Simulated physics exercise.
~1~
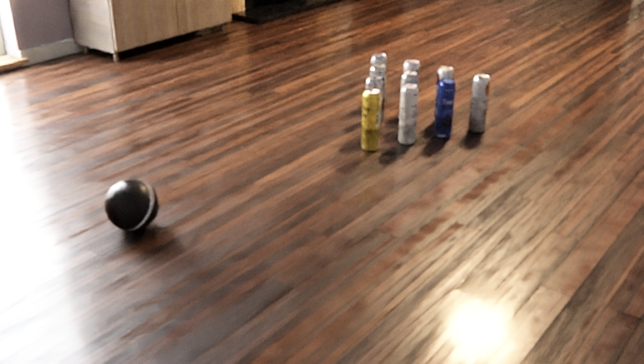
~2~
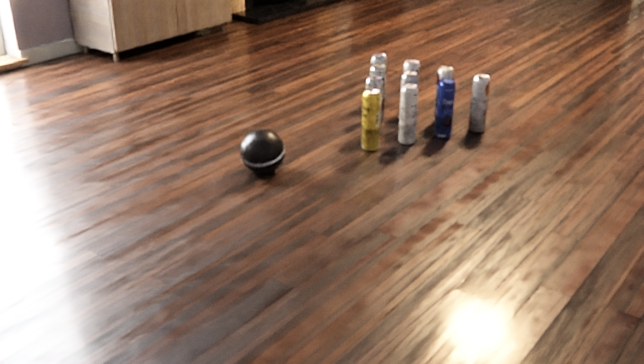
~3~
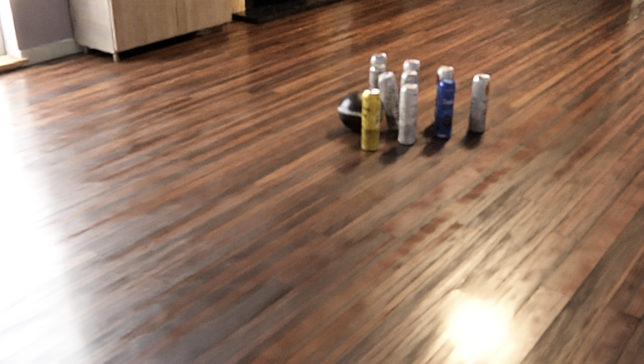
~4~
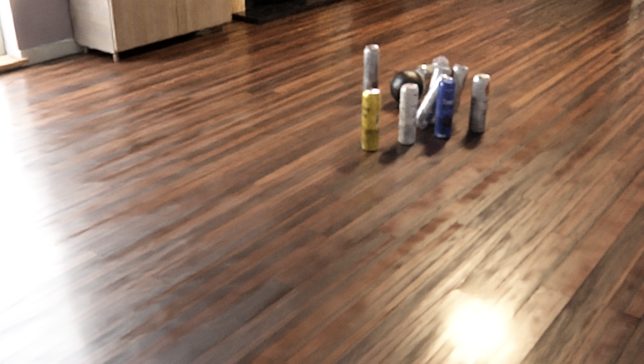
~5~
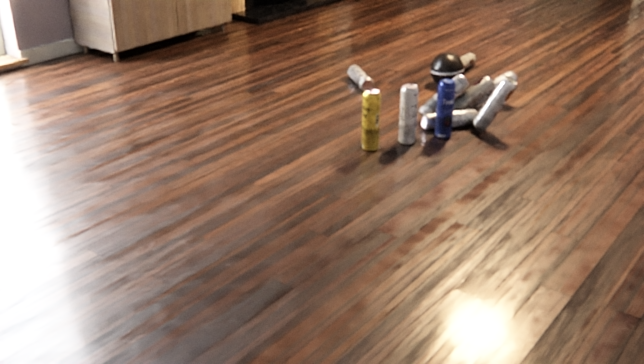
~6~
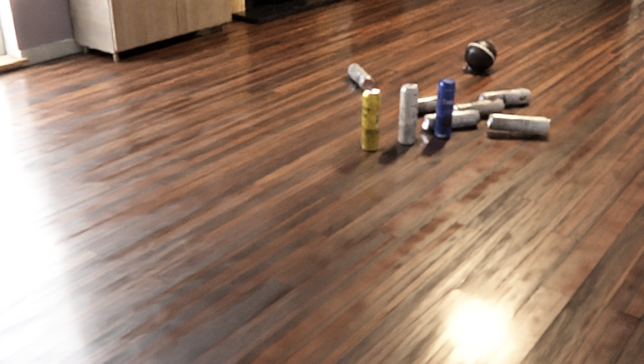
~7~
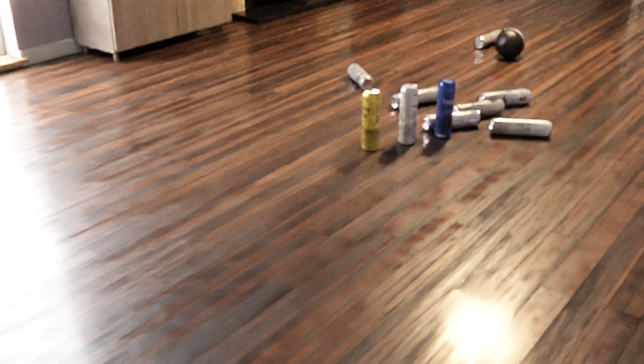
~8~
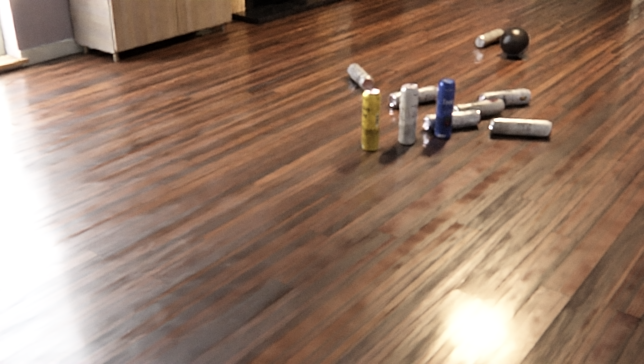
A black ball rolls right into standing tubes, toppling most but leaving yellow and blue upright.
